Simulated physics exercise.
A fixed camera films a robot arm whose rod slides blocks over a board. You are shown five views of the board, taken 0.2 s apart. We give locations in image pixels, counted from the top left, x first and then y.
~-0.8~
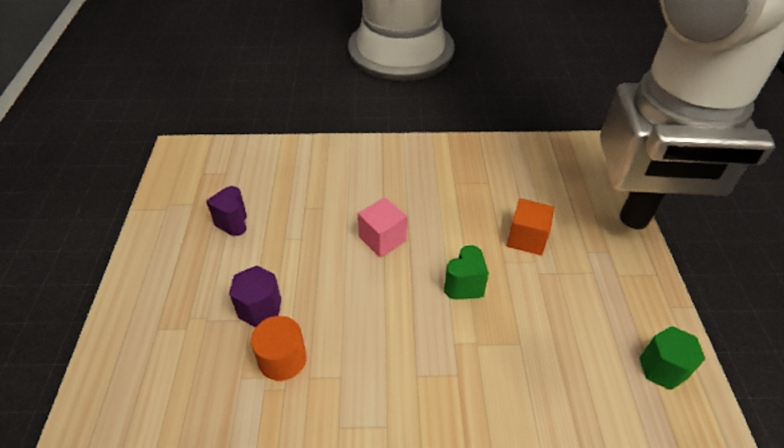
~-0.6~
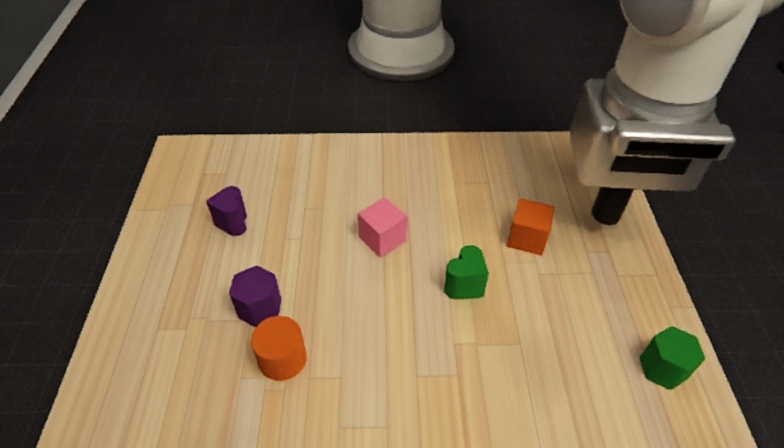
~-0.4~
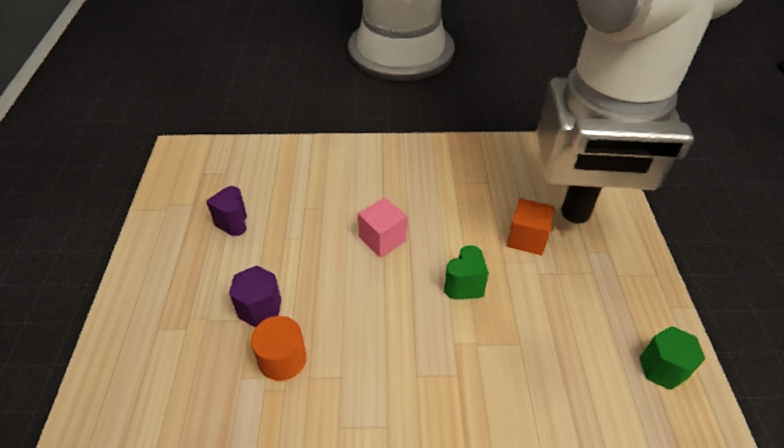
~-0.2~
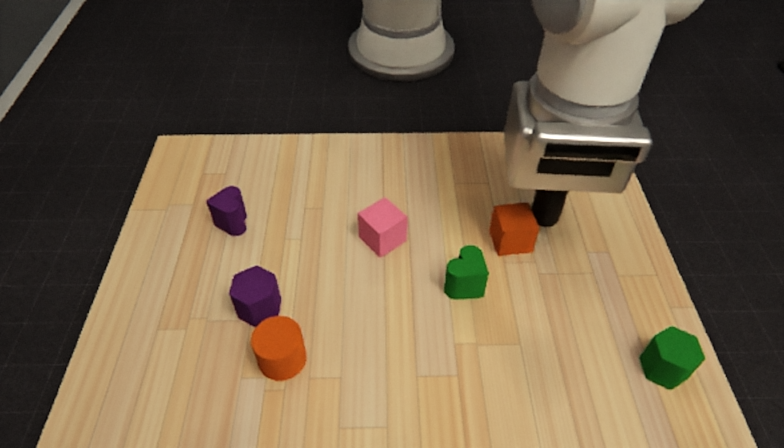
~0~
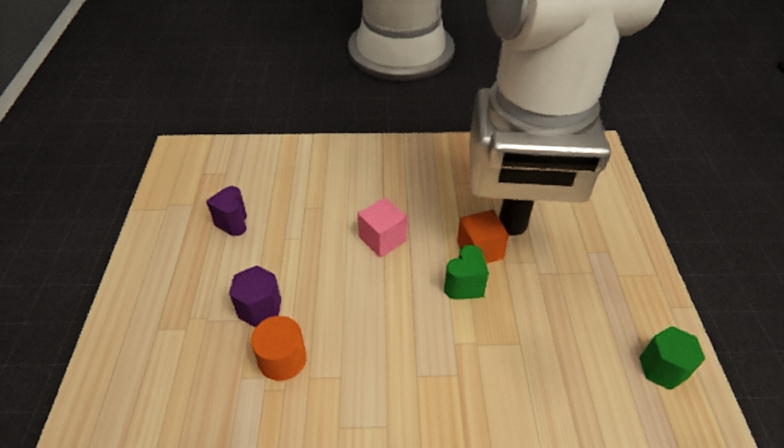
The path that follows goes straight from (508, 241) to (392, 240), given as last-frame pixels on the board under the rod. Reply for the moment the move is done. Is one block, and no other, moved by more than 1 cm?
Answer: No.
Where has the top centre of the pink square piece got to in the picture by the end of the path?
If I read the scene right, the answer is (353, 213).
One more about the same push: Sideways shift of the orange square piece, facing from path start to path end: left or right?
So, looking from the first point of the path to the last, the orange square piece moves leftwards.
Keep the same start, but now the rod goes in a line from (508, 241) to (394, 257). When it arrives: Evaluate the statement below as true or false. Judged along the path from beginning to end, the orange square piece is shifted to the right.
That is false.
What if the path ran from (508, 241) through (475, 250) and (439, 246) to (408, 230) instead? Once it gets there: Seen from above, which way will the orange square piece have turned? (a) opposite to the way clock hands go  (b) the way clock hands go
(a)
On the path given first. One third of the way, rod at (472, 224); green heart block at (465, 266), turned 20° anticlockwise; orange square piece at (448, 232), turned 25° anticlockwise.
Two thirds of the way, rod at (432, 224); green heart block at (465, 266), turned 20° anticlockwise; orange square piece at (423, 241), turned 60° anticlockwise.
At the end, rod at (392, 224); pink square piece at (353, 213); green heart block at (465, 266), turned 20° anticlockwise; orange square piece at (420, 242), turned 70° anticlockwise.
